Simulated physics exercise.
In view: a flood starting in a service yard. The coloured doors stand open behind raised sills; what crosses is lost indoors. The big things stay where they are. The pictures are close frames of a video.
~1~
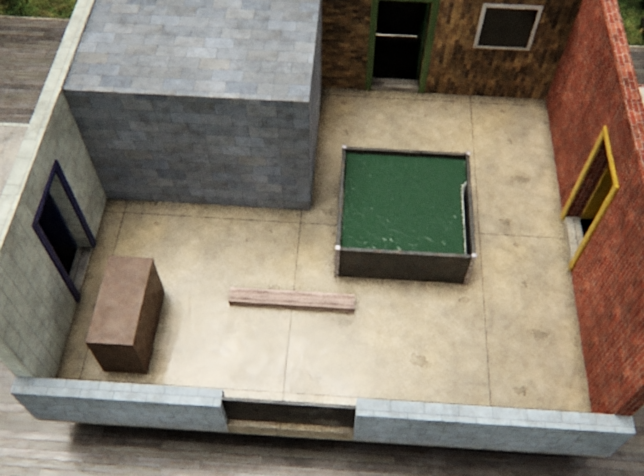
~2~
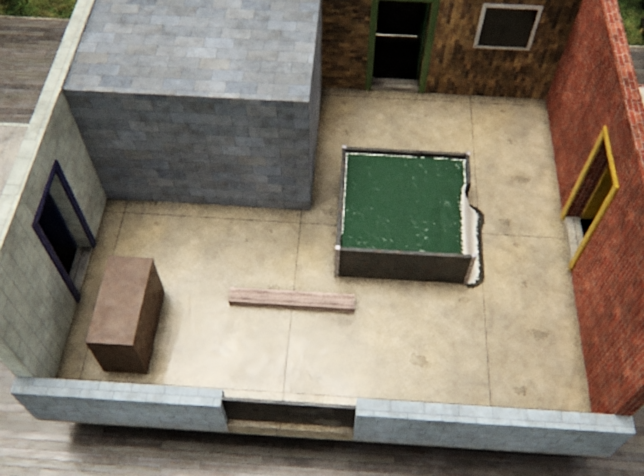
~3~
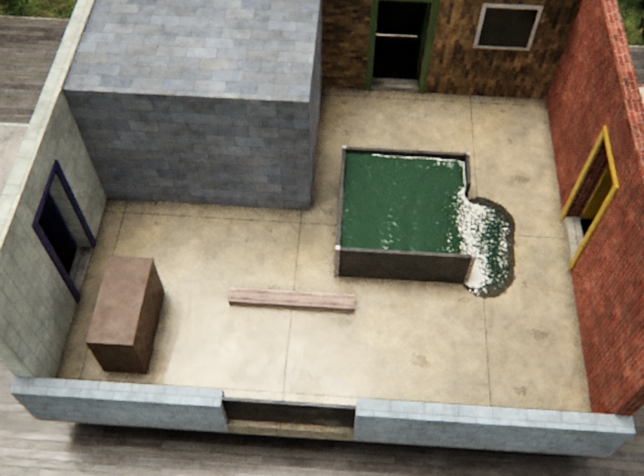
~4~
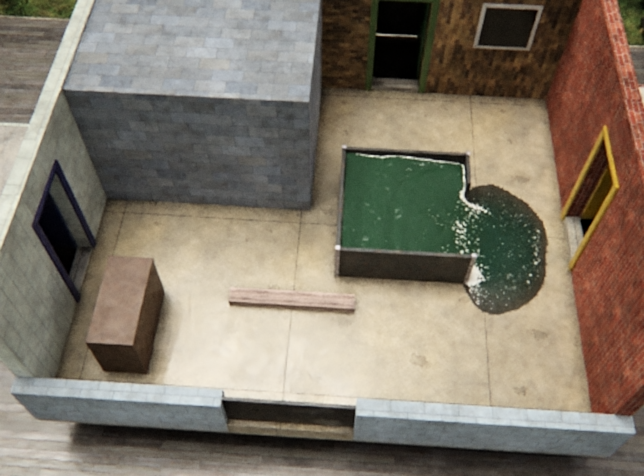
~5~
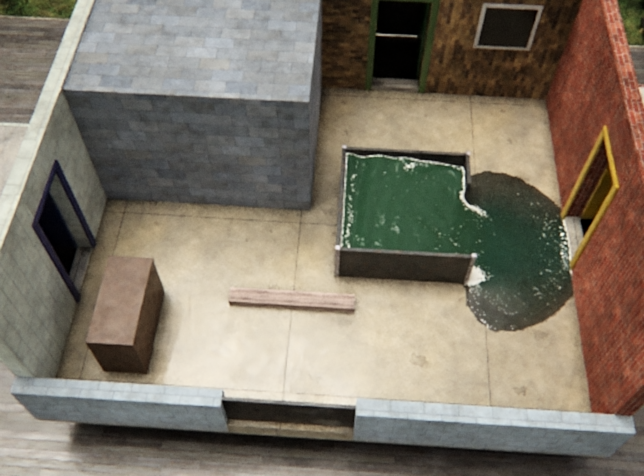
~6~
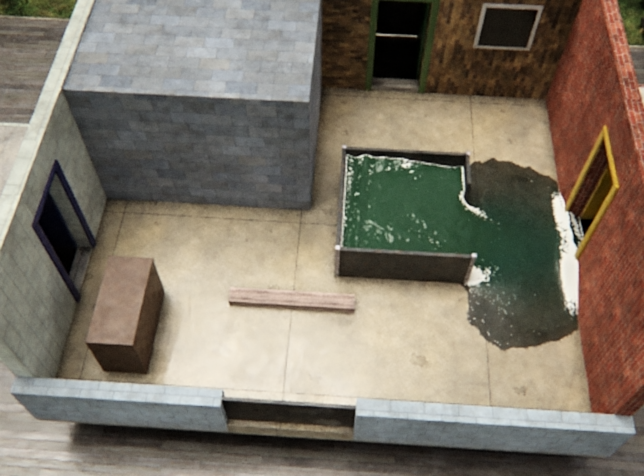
Green water bursts from the tank's right side and spreads across the floor to the red wall.
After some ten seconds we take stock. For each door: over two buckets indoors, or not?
The blue door stays under that; the green door stays under that; the yellow door takes more than that.
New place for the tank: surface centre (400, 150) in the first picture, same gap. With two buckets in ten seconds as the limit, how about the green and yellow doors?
The green door passes that mark; the yellow door goes over.
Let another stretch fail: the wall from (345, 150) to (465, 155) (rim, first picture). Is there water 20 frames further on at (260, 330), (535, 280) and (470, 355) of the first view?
One after the other: Free of water, wet, free of water.
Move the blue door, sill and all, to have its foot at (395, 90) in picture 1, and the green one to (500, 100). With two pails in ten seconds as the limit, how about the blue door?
My reading: The blue one stays under.
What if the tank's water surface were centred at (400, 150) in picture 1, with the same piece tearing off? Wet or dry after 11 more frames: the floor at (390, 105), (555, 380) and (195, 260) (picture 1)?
In that order: Dry, covered, dry.
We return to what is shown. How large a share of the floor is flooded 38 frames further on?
I make it 80 per cent.
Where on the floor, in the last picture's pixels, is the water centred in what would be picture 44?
Around (421, 256).
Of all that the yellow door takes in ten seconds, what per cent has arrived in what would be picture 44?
Near 100 in a hundred.
A moment on, water covers 20 % of the floor; the blue door not reached, the green door not reached, the yellow door far over two buckets in.
Next, water covers 25 % of the floor; the blue door not reached, the green door not reached, the yellow door far over two buckets in.
Then, water covers 50 % of the floor; the blue door not reached, the green door wet at the sill, nothing in, the yellow door far over two buckets in.
Later, water covers 80 % of the floor; the blue door not reached, the green door wet at the sill, nothing in, the yellow door far over two buckets in.
In the end, water covers 95 % of the floor; the blue door wet at the sill, nothing in, the green door wet at the sill, nothing in, the yellow door far over two buckets in.
